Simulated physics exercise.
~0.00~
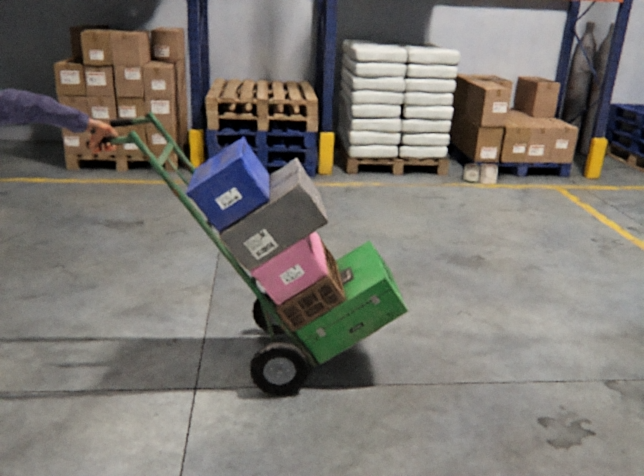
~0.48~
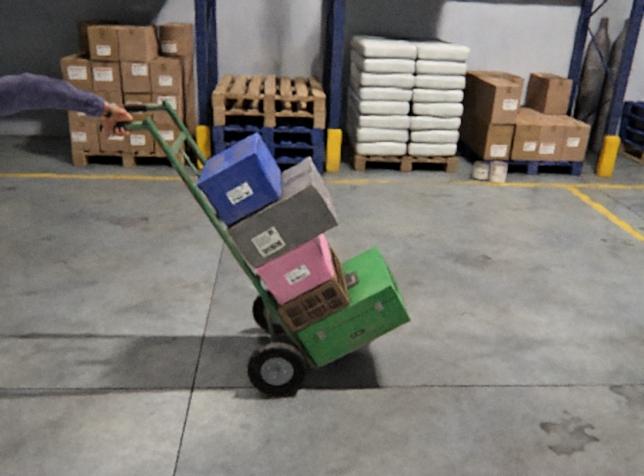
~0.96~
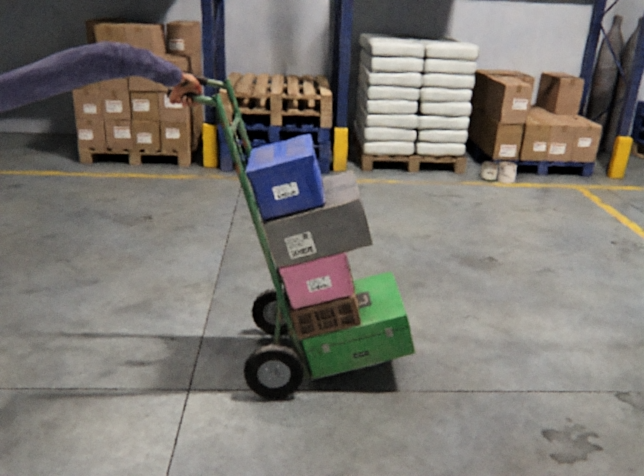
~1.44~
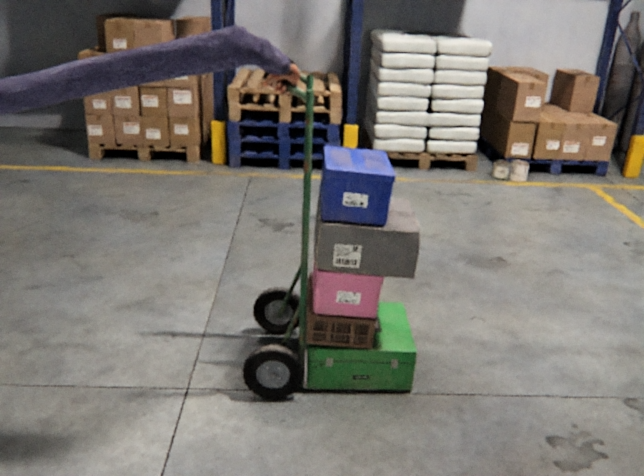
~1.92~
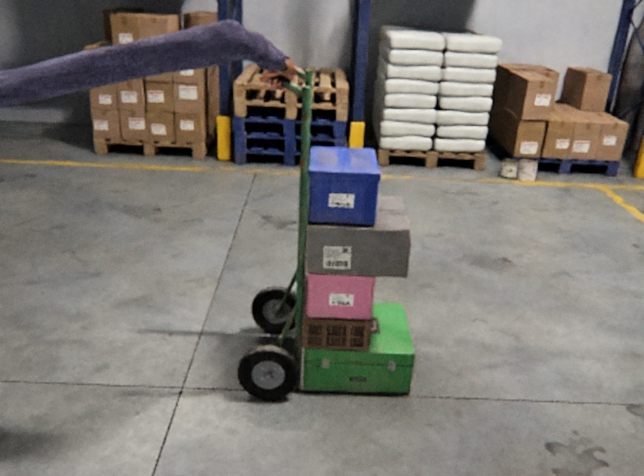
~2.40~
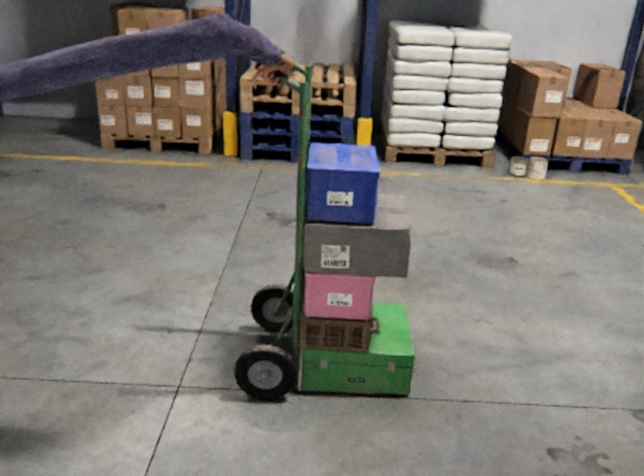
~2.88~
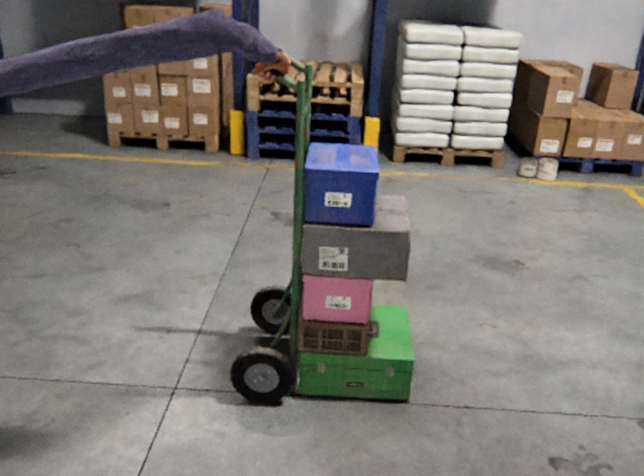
In a warehouse with stacked cartons, pallets and white sacks along the back wall, a green sack truck leans back to the left, held at its handle by a purple-sleeved arm. It carries a green toolbox at the bottom, then a brown crate, a pink tote, a grey parcel and a blue tote. The hand raises the handle and swings it to the right, bringing the tilted load toward upright. As the truck stands up, the upper boxes tip slightly to the right, then settle back. The stack stays in order, standing upright with the hand still on the handle.
